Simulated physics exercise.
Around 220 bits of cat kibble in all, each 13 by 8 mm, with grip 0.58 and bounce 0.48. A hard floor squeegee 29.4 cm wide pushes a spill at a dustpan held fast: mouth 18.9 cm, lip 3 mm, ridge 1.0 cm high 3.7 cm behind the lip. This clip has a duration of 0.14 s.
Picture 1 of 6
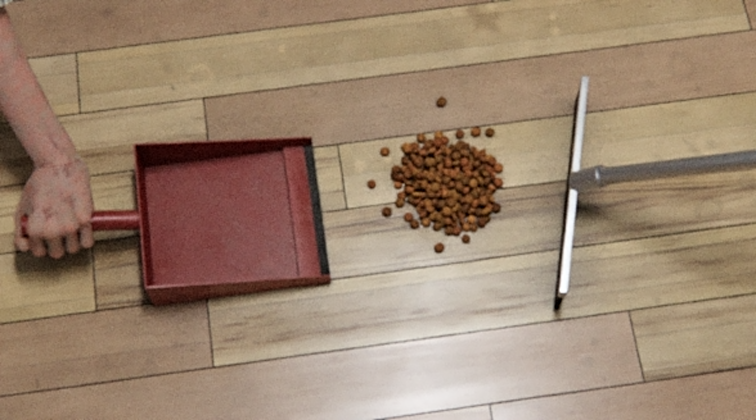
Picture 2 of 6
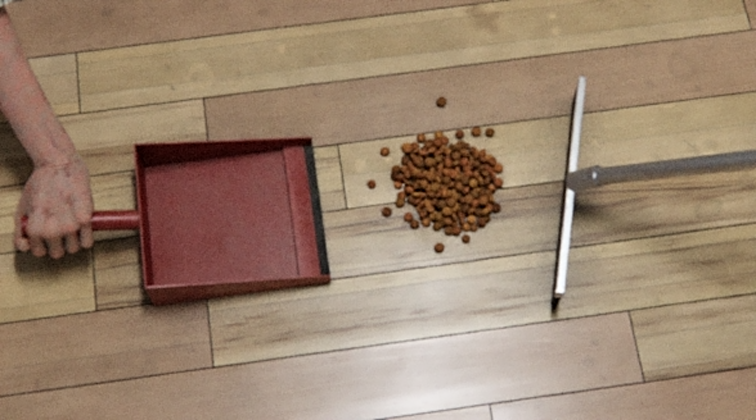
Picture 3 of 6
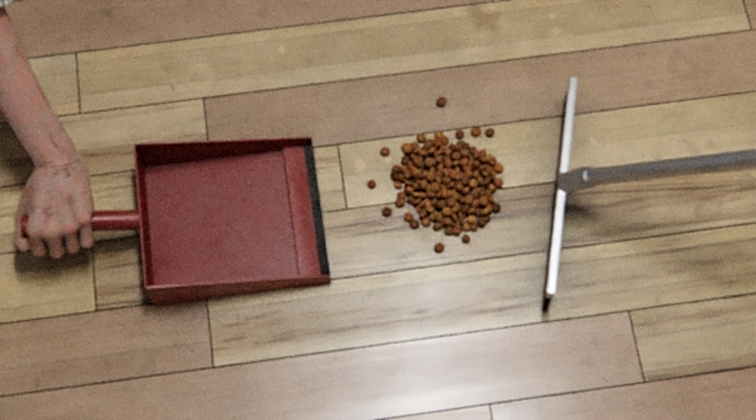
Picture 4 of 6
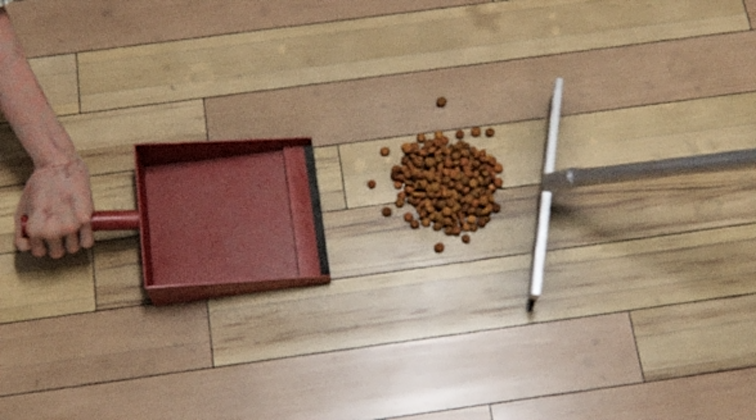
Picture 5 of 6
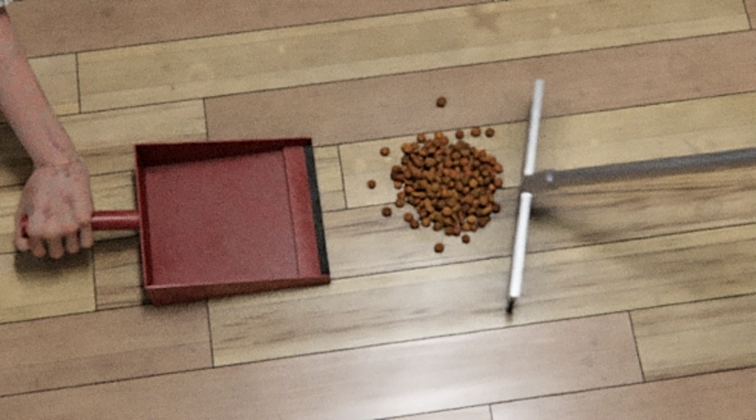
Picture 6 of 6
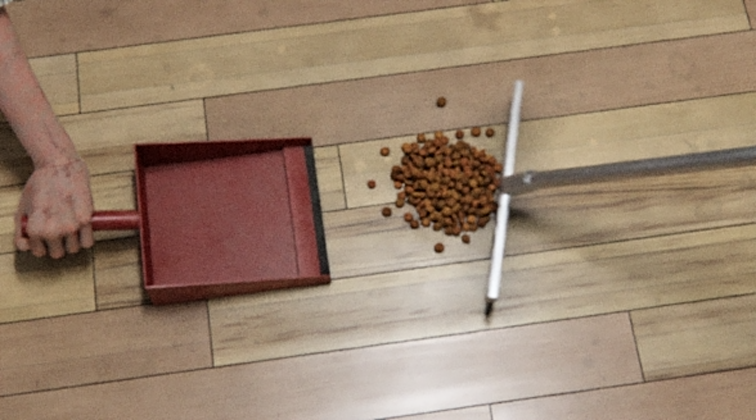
A hand held a red dustpan still on the wooden floor while a long-handled squeegee slid left from the right, closing the gap until its blade reached the edge of the unmoved brown kibble pile.
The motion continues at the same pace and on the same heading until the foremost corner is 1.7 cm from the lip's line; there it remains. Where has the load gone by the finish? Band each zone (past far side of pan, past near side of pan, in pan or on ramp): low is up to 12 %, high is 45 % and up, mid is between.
Far side mid, near side low, pan mid.
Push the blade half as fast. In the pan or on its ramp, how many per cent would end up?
Then about 5 per cent.
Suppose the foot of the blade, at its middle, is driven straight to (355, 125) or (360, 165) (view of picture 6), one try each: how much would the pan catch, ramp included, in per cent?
Some 20 and 20 per cent.
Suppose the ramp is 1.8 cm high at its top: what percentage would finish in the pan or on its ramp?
I'd guess close to 15 per cent.
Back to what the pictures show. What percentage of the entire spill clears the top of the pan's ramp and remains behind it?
Roughly 5 in a hundred.
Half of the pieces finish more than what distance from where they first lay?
I'd put it near 16 cm.
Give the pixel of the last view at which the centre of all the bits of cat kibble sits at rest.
Near (331, 173).
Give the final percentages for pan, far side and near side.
Result in %: Far side 25, near side 0, pan 15.
Then, 0.10 s after the last picture, middle of the blade 13 cm from the lip; 0 % over the lip, far side 5 %, near side 0 %.
Then, 0.17 s after the last picture, middle of the blade 8 cm from the lip; 0 % over the lip, far side 15 %, near side 0 %.
Then, 0.38 s after the last picture, middle of the blade 6 cm from the lip; 15 % over the lip, far side 25 %, near side 0 %.
In the end, far side 25 %, near side 0 %, pan 15 %, in front of the lip or behind the blade 55 %.
